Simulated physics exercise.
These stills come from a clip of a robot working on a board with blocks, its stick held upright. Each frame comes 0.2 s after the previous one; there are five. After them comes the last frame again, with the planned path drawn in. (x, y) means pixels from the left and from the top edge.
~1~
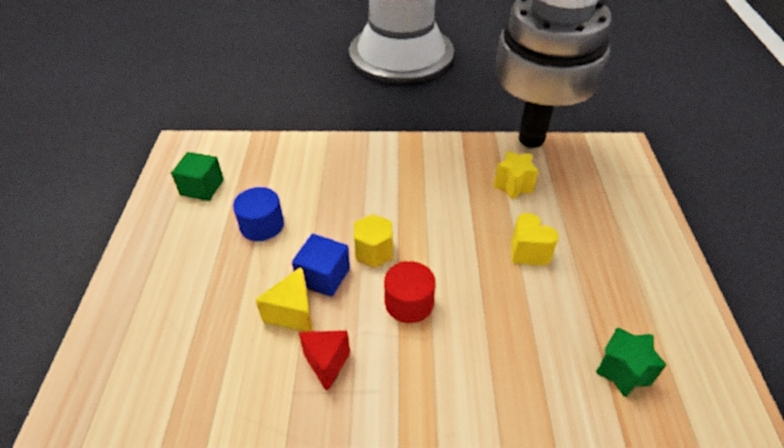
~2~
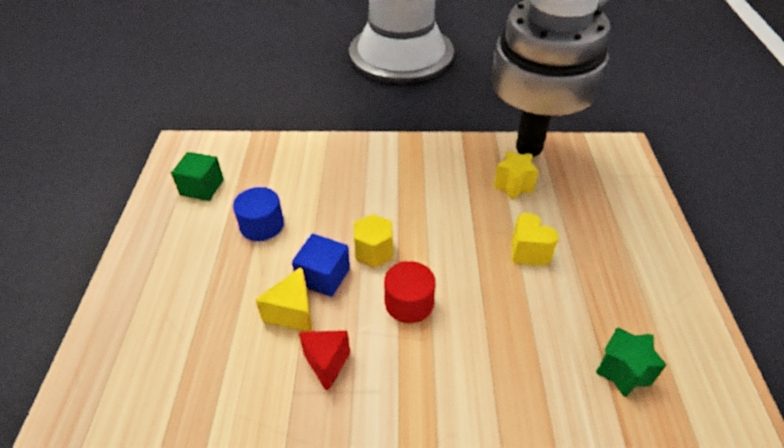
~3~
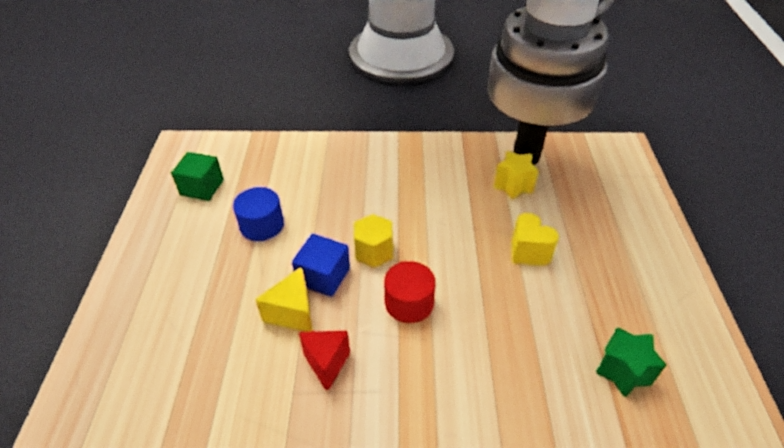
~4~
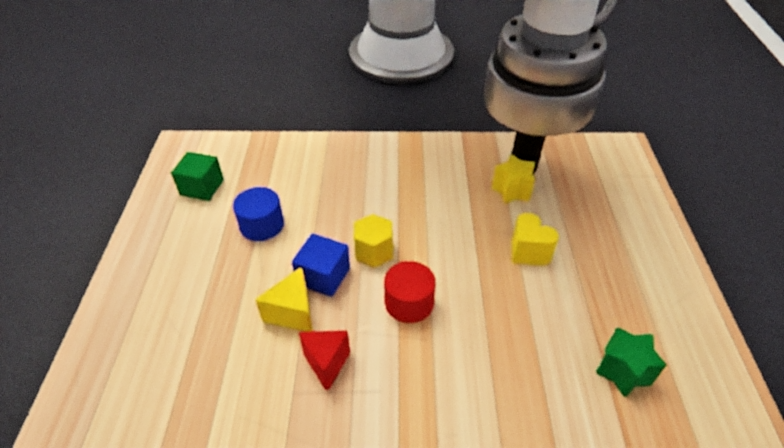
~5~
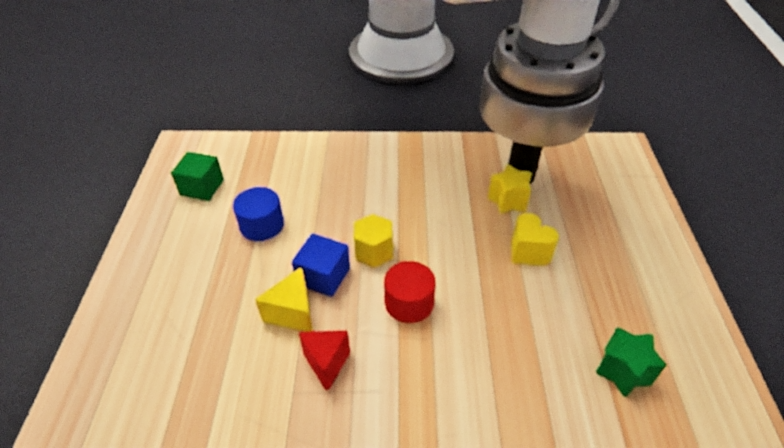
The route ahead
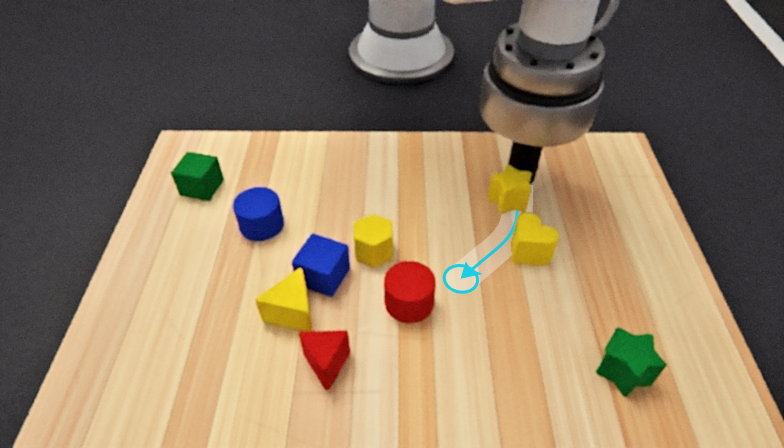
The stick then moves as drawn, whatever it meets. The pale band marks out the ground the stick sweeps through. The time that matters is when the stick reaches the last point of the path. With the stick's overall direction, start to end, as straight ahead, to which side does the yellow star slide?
The right.
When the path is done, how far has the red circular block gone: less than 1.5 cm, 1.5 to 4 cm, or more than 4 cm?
Below 1.5 cm.
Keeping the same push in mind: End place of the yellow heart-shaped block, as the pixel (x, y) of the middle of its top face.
It will likely be found at (538, 245).
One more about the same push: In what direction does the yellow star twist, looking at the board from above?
Overhead view: Clockwise.
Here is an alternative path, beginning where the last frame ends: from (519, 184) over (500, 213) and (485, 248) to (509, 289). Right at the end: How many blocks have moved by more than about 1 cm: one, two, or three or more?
That makes 1 block.
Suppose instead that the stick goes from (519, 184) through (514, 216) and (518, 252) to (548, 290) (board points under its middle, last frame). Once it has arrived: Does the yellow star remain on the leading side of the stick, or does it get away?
The stick will have lost it.
Drawn move, from (519, 184) through (517, 217) and (496, 249) to (461, 279).
On the path given first. One third of the way, stick at (518, 211); yellow star at (500, 208), turned 25° clockwise.
Two thirds of the way, stick at (497, 243); yellow star at (468, 227), turned 60° clockwise; yellow heart-shaped block at (538, 245), turned 55° anticlockwise.
At the end, stick at (462, 272); red circular block still; yellow star at (445, 232), turned 115° clockwise; yellow heart-shaped block at (538, 245), turned 55° anticlockwise.
